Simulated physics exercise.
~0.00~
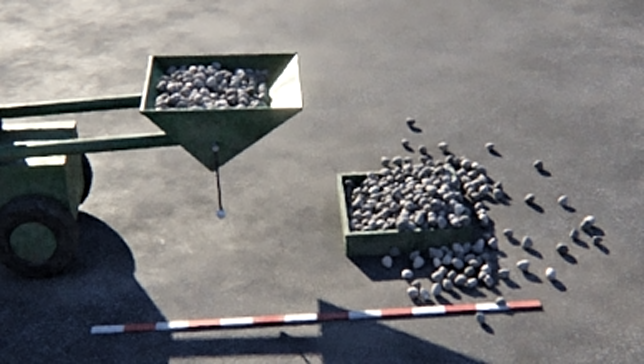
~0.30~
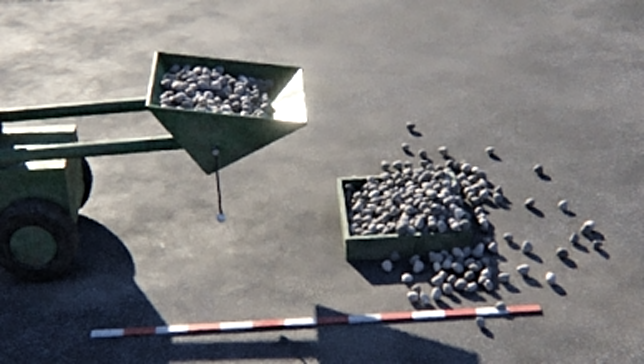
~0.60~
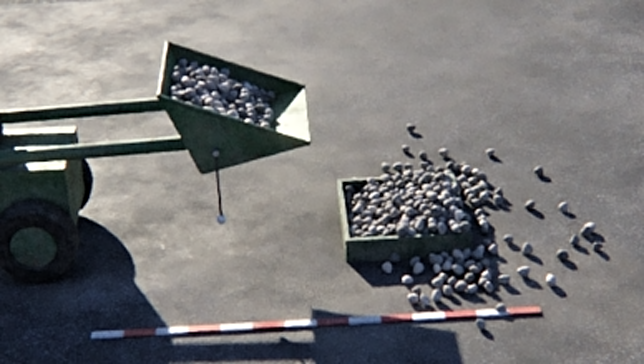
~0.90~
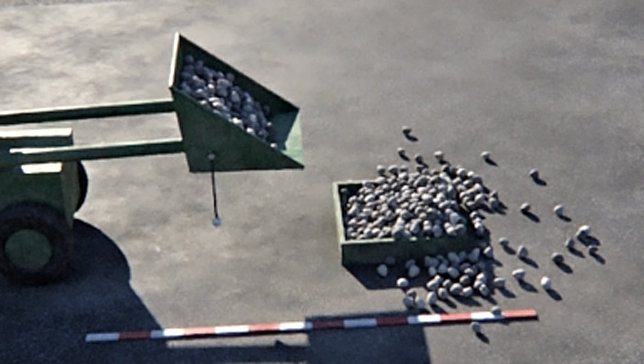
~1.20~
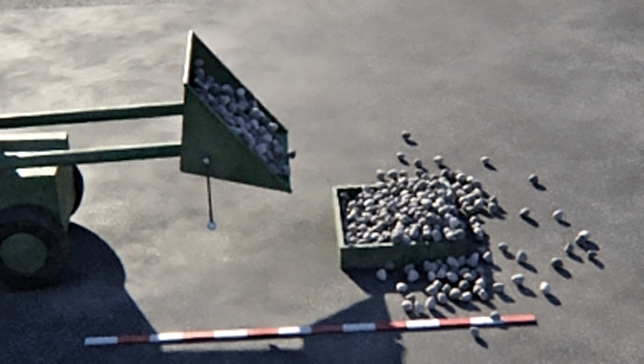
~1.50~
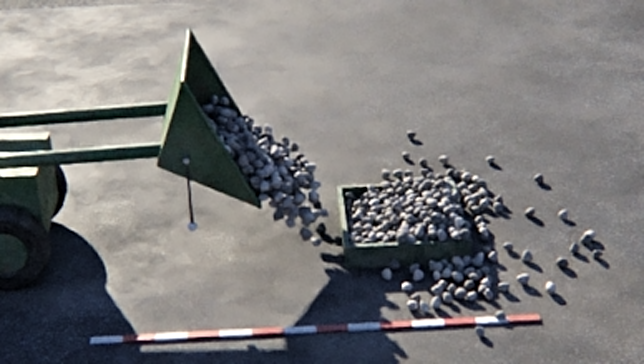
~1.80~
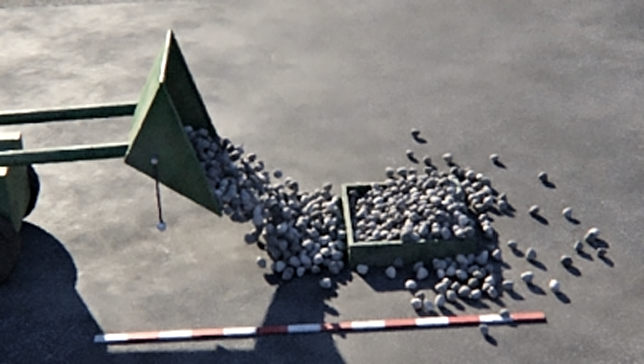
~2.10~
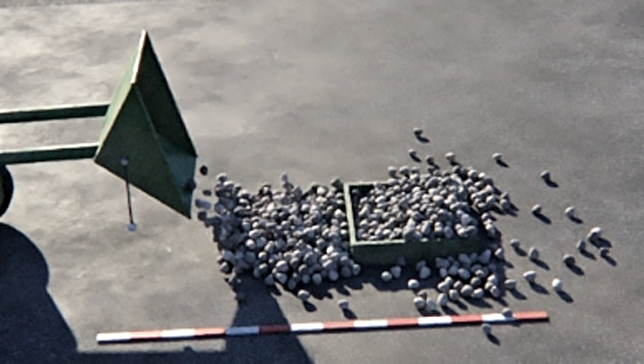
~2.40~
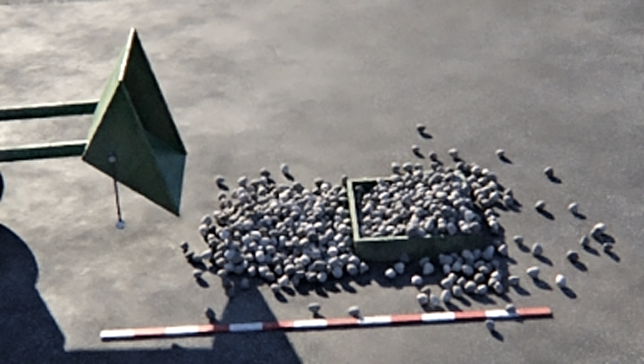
On a grey paved yard, a green machine at the left holds up a bucket of rounded stones, facing a low green bin already heaped full, with more stones scattered around its right side and front. A red and white staff lies in front. The bucket tips steadily forward toward the bin, its load staying in at first. As it steepens, the machine draws back to the left and the stones pour out, landing short of the bin. They spread into a loose heap against its left side, and the bucket ends empty and steeply tilted, the bin's own pile looking unchanged.
